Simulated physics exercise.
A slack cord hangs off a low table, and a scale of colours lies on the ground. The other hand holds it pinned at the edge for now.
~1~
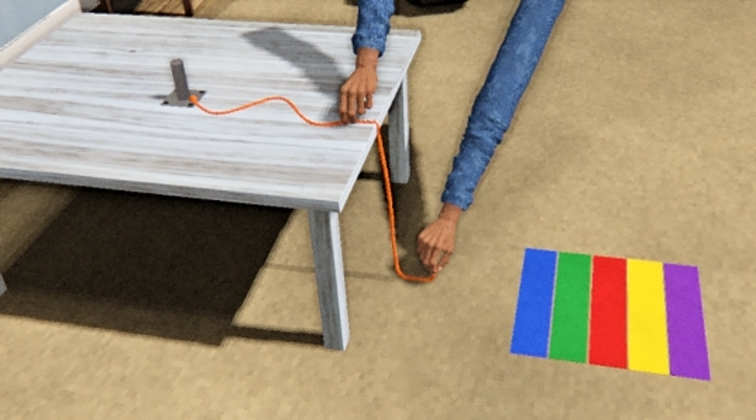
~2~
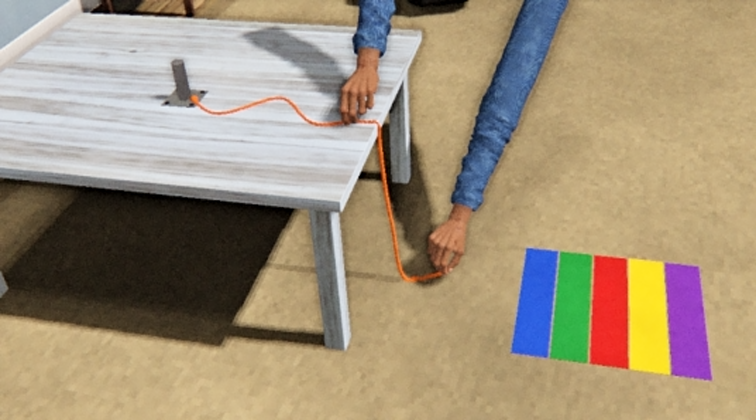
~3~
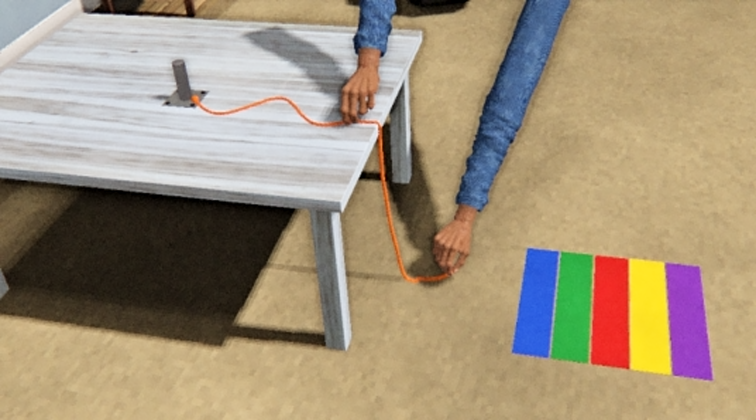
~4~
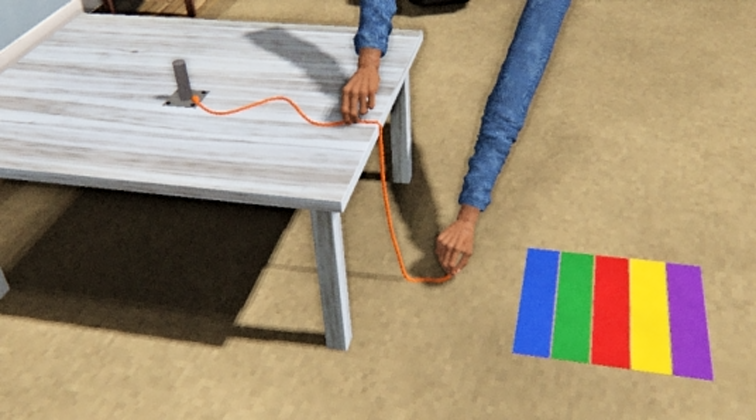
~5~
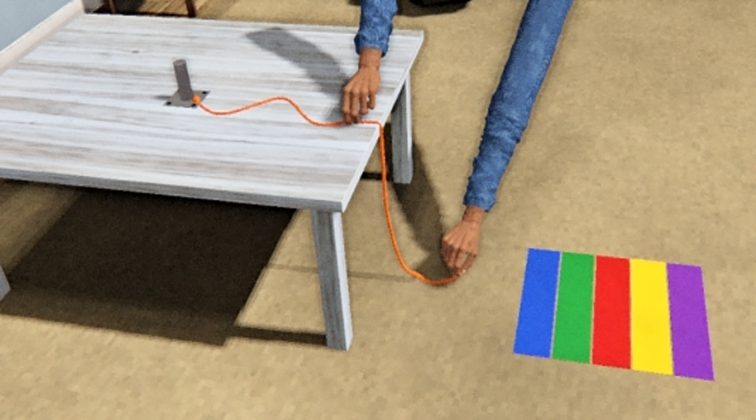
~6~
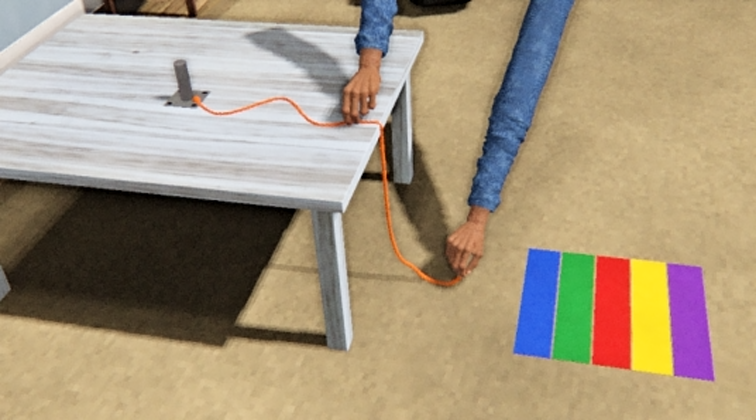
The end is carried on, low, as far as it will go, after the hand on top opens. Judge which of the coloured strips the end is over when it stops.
It is over the red strip.
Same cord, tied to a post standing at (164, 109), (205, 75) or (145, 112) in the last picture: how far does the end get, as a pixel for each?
Try by try, about (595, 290), (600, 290) and (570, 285).
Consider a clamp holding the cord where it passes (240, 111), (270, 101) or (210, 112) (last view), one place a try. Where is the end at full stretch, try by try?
Respectively (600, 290), (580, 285) and (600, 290).
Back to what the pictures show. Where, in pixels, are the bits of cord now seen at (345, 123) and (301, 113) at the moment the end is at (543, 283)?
They sit at (384, 132) and (337, 114), in that order.
Soon after, end near (543, 283); over blue.
After that, end near (587, 288); over green.
At the stop, end near (613, 291); over red. The end stops over the red strip.
